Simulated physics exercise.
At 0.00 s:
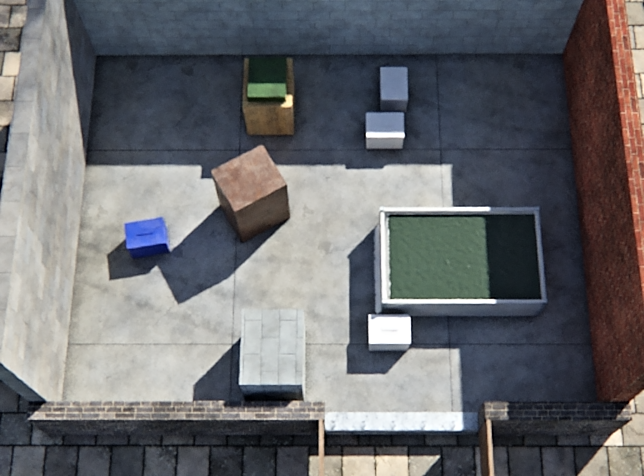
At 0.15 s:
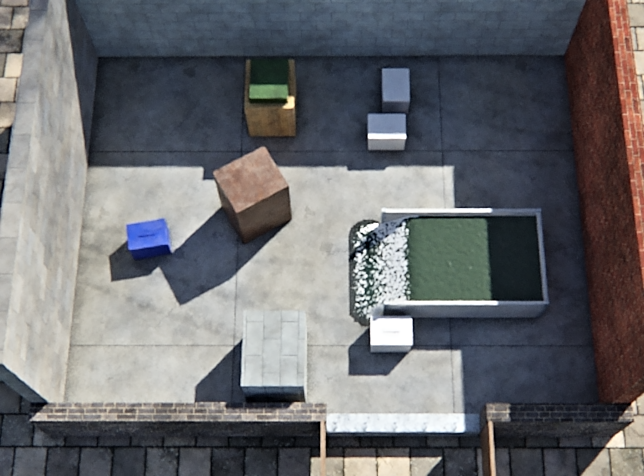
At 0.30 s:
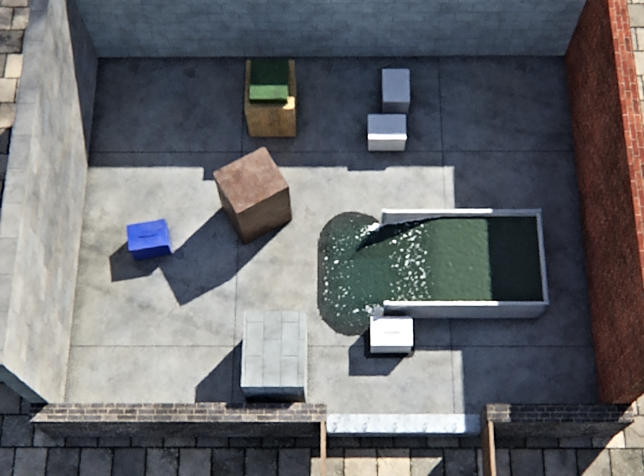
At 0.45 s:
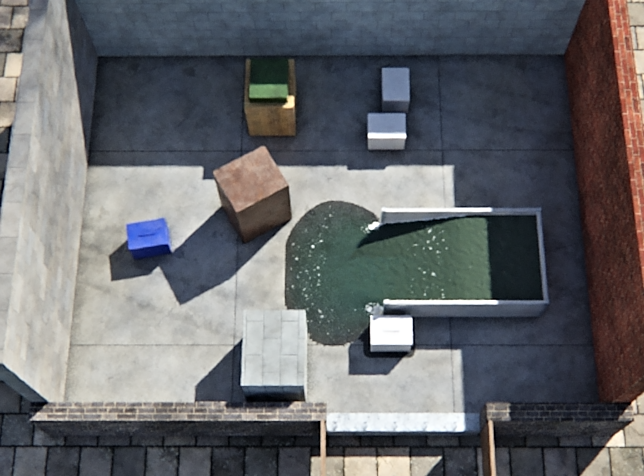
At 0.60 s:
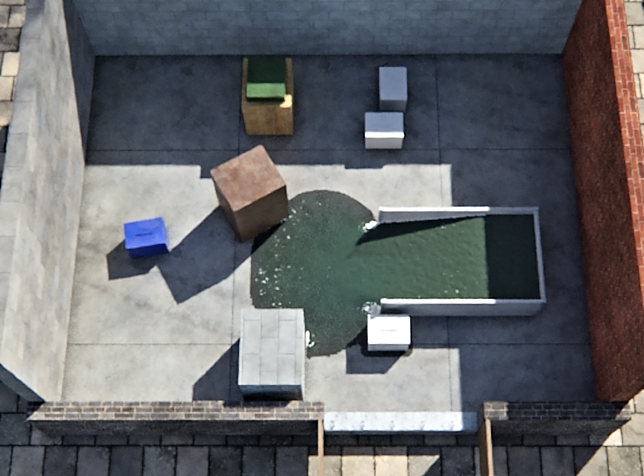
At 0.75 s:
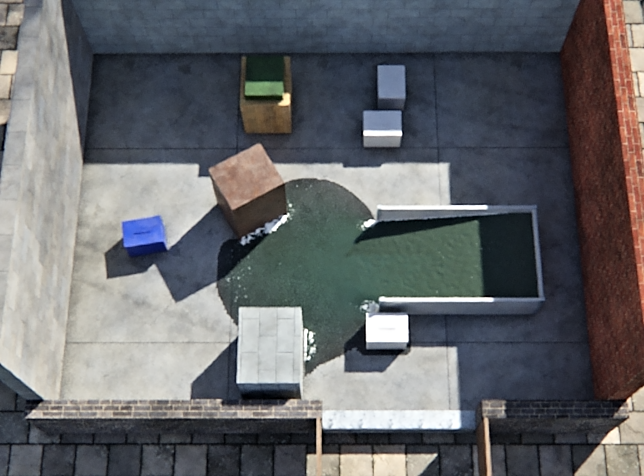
Dark green water pours out of the open left end of a white-walled tank in a walled concrete yard, seen from high above. A brown box stands mid-yard, a small blue one at left, a grey block near the front, a green-topped tan box at the back and three small pale boxes. Foaming first, the water spreads leftward in a widening rounded pool, reaching the brown and grey blocks, while the boxes stay put and the view barely shifts.
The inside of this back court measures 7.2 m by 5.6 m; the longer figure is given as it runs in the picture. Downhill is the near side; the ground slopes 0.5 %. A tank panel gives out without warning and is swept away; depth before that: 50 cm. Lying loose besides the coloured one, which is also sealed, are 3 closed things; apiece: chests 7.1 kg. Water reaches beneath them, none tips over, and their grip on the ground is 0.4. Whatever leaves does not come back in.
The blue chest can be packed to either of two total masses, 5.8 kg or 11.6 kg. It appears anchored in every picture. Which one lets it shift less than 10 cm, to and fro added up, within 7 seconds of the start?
Neither.
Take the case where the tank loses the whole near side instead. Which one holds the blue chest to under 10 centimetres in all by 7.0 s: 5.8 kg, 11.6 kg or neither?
Answer: The small one.
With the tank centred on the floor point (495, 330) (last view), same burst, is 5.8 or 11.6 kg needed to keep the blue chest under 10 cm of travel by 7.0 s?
In that case neither weight holds it.
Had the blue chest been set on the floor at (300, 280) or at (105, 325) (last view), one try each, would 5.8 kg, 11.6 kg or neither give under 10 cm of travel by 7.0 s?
Order kept: Both picks fail, both picks fail.
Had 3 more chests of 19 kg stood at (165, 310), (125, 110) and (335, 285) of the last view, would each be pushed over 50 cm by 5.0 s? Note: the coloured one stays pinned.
Taking them one by one: Above the mark; below the mark; above the mark.
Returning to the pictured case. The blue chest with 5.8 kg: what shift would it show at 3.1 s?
Around 100 centimetres out of place.
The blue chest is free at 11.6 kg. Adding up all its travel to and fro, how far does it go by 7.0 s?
About 200 cm.
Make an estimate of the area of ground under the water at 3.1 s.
Flooded: Near 22 m2.
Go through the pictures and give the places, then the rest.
The blue chest at (145, 233), on the bottom; 2.8 m2 under water; 0 of 4 have shifted, in the first frame.
The blue chest at (147, 234), on the bottom; 3.4 m2 under water; 0 of 4 have shifted, in the second frame.
The blue chest at (147, 235), on the bottom; water covers 4.2 m2; 0 of 4 have shifted, in the third frame.
The blue chest at (147, 234), on the bottom; 5.2 m2 under water; 0 of 4 have shifted, in the fourth frame.
The blue chest at (144, 233), on the bottom; 6.3 m2 under water; 0 of 4 have shifted, in the fifth frame.
The blue chest at (143, 231), on the bottom; 7.1 m2 under water; 0 of 4 have shifted, in the sixth frame.
After 1.4 s the blue chest would be 1 cm from its start with 5.8 kg and 0 cm from its start with 11.6 kg; 2 cm of water round it then.
After 3.1 s the blue chest would be 96 cm from its start with 5.8 kg and 35 cm from its start with 11.6 kg; 5 cm of water round it then.
After 4.9 s the blue chest would be 249 cm from its start with 5.8 kg and 64 cm from its start with 11.6 kg; 5 cm of water round it then.
After 7.0 s the blue chest would be 274 cm from its start with 5.8 kg and 149 cm from its start with 11.6 kg; 5 cm of water round it then.
